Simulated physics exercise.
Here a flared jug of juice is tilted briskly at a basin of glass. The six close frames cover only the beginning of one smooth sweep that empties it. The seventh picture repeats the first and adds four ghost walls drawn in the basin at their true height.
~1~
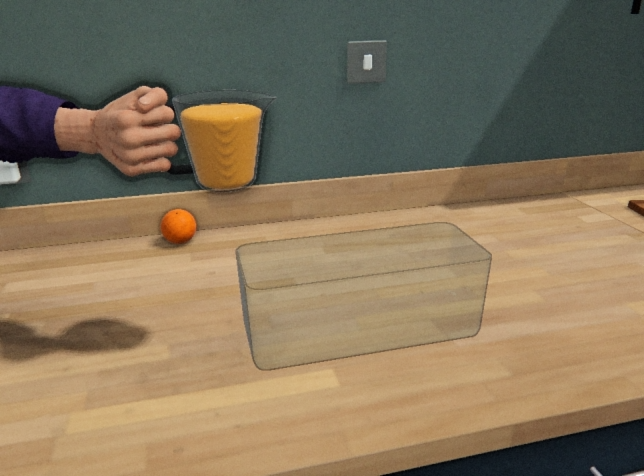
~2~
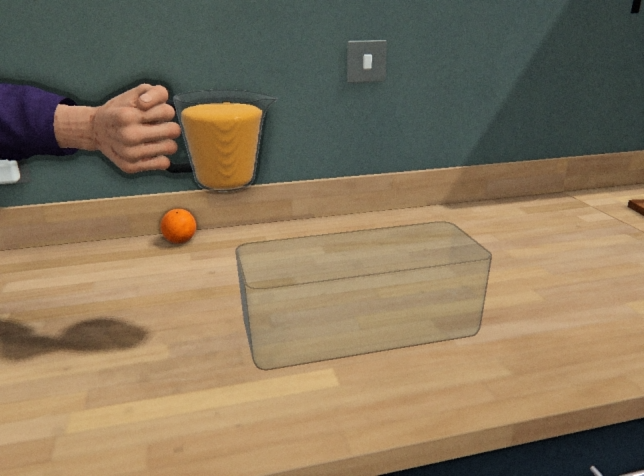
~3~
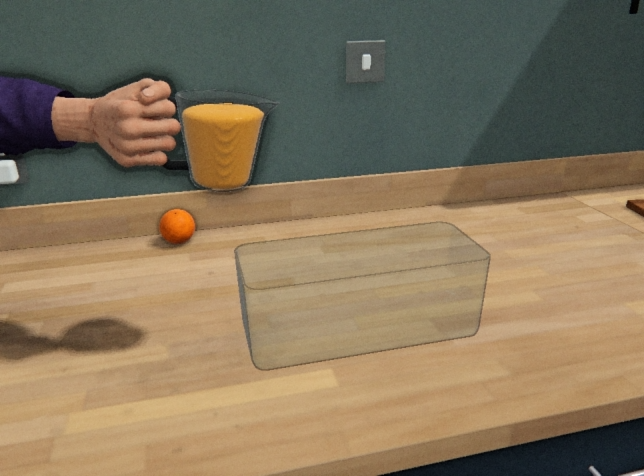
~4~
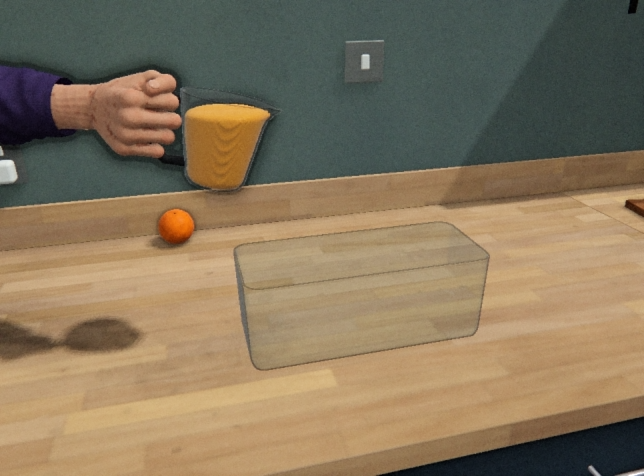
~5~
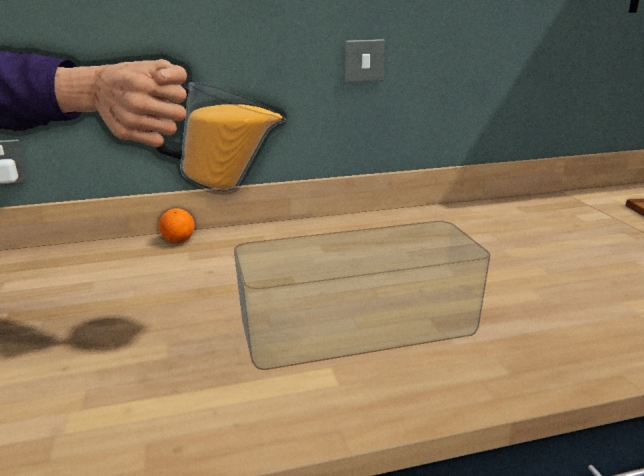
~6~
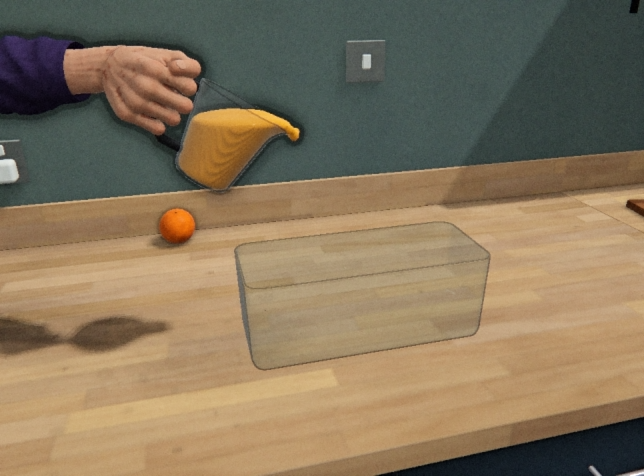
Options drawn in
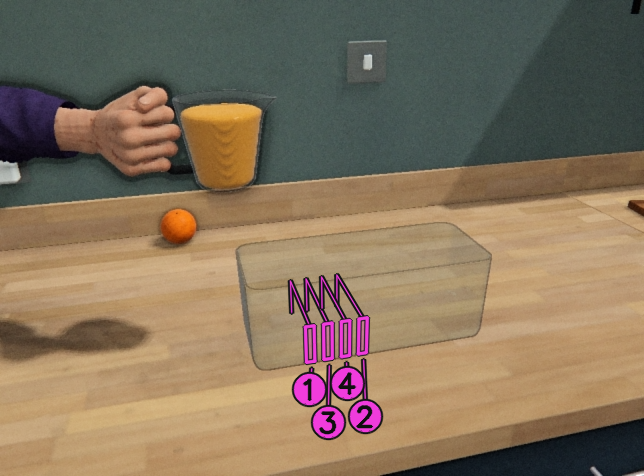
A hand tilts a jug of orange juice rightward until juice passes over its lip.
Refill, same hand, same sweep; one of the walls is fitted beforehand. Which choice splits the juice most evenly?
Take 4.
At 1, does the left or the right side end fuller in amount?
The right one.
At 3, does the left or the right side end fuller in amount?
The right side.
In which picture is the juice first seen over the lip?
Picture 6.
On the marked copy, 1 at (311, 368); 2 at (363, 359); 3 at (329, 365); 4 at (346, 362).
If 1 is chosen, about 4 % ends left of the wall and 95 % right of it.
If 2 is chosen, about 84 % ends left of the wall and 12 % right of it; 3 % is lost outside.
If 3 is chosen, about 16 % ends left of the wall and 83 % right of it.
If 4 is chosen, about 50 % ends left of the wall and 49 % right of it.
